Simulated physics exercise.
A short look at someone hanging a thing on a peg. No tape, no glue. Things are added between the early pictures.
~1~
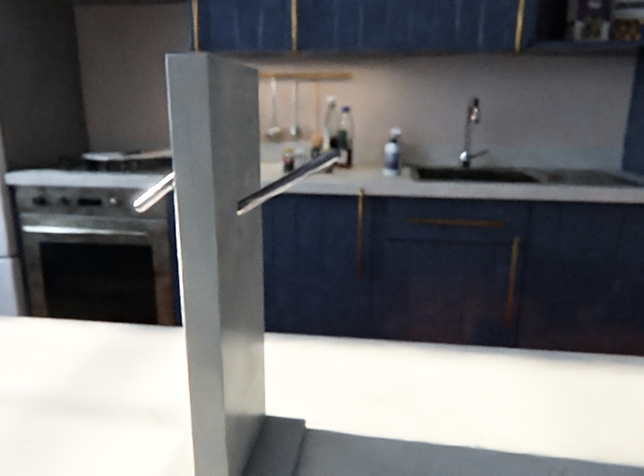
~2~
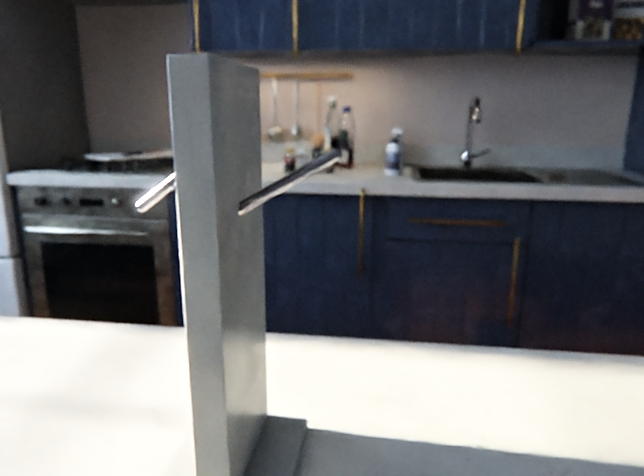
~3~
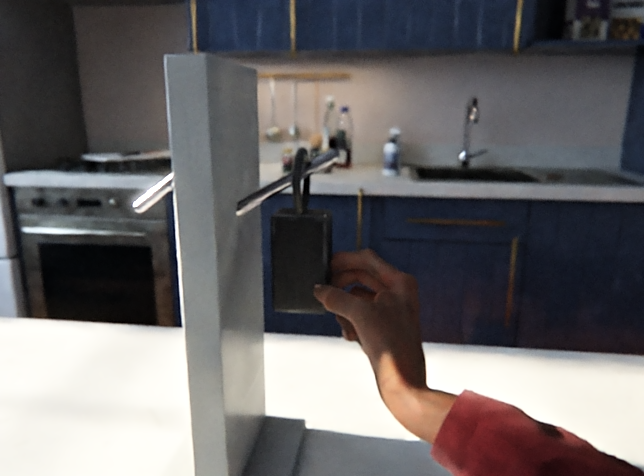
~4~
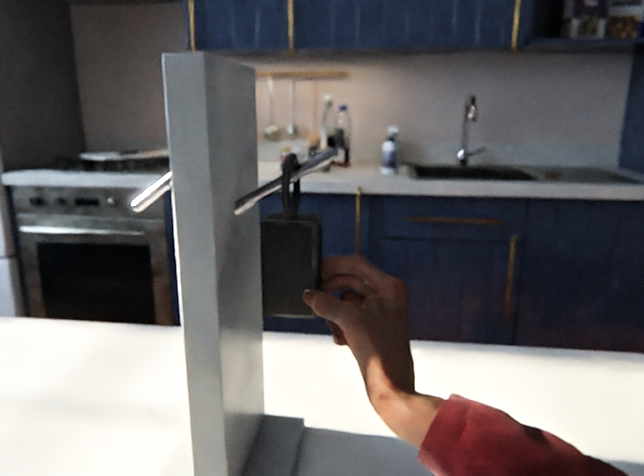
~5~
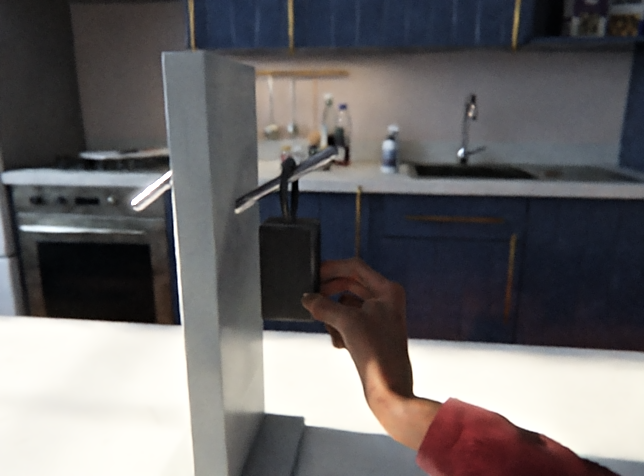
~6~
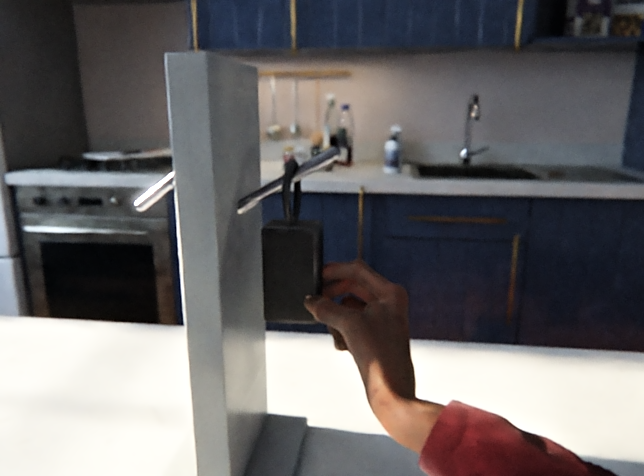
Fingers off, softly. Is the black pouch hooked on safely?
As it turns out, the black pouch remains hooked.
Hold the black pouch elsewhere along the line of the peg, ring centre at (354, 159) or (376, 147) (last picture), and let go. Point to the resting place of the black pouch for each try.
Resting at (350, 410) and (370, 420).
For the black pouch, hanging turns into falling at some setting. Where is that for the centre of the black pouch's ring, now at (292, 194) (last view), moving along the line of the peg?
The turning point is around (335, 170).
Then, 0.14 s after the last picture, black pouch tipped 24° from how it was near (274, 263).
At rest, the black pouch stays on its peg, near (274, 263).
